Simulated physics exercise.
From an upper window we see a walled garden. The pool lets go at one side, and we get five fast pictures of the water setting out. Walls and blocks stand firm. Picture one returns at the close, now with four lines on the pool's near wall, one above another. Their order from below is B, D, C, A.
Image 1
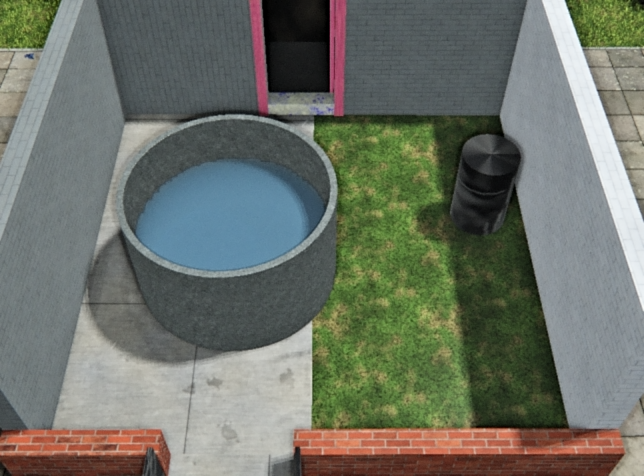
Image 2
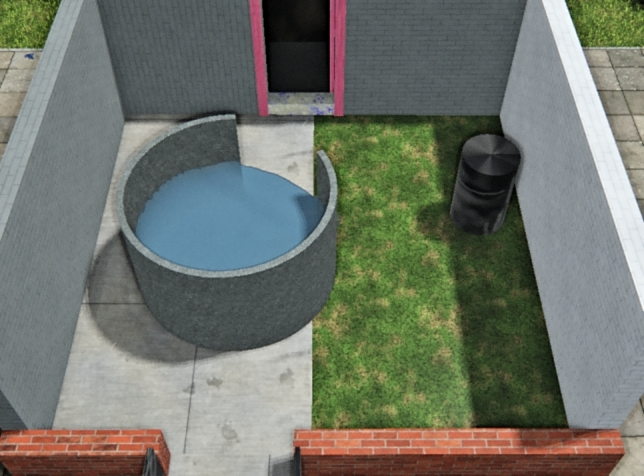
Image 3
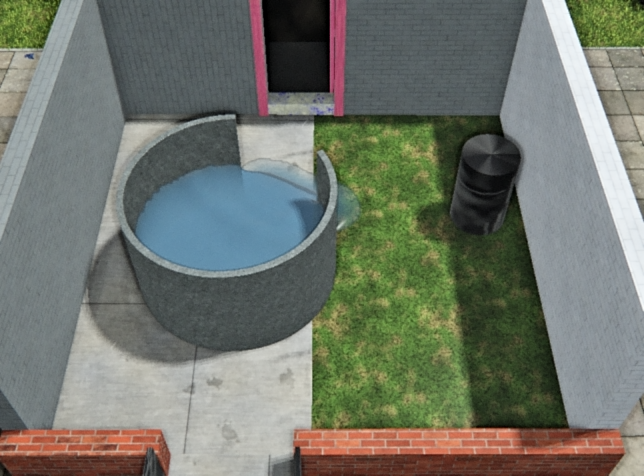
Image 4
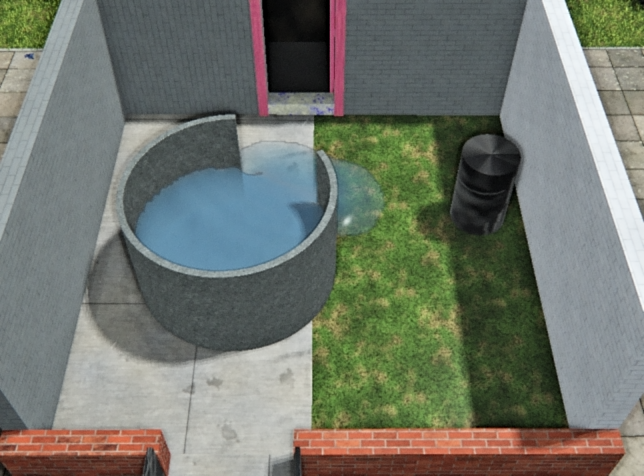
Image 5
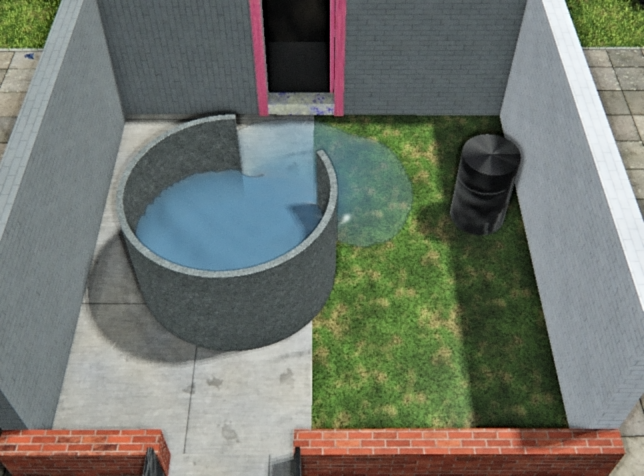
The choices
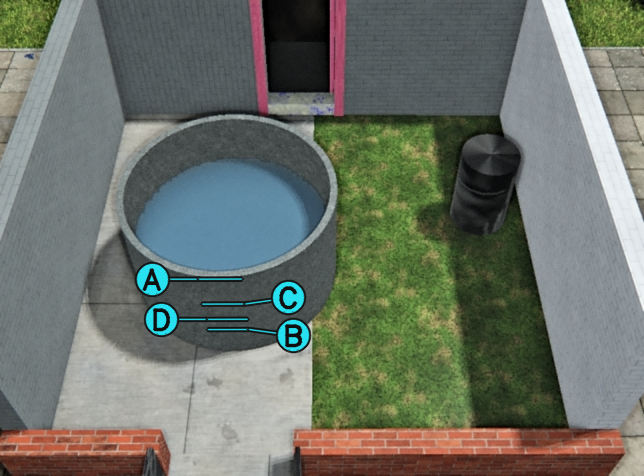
Round stone pool losing a section of its back wall, with clear water spreading through the gap across the walled garden's grass.
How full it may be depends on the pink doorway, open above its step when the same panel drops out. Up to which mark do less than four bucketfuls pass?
It is B.
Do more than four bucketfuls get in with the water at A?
Yes, it does.
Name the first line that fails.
It is D.
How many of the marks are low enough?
One of them.
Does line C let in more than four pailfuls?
Yes, that goes wrong.
In cyan, A at (219, 279); B at (228, 329); C at (223, 304); D at (226, 319); from the bottom up B, D, C, A.
If A is chosen, dozens of bucketfuls pour in.
If B is chosen, a bucket or two gets in.
If C is chosen, dozens of bucketfuls pour in.
If D is chosen, about 9 bucketfuls get in.
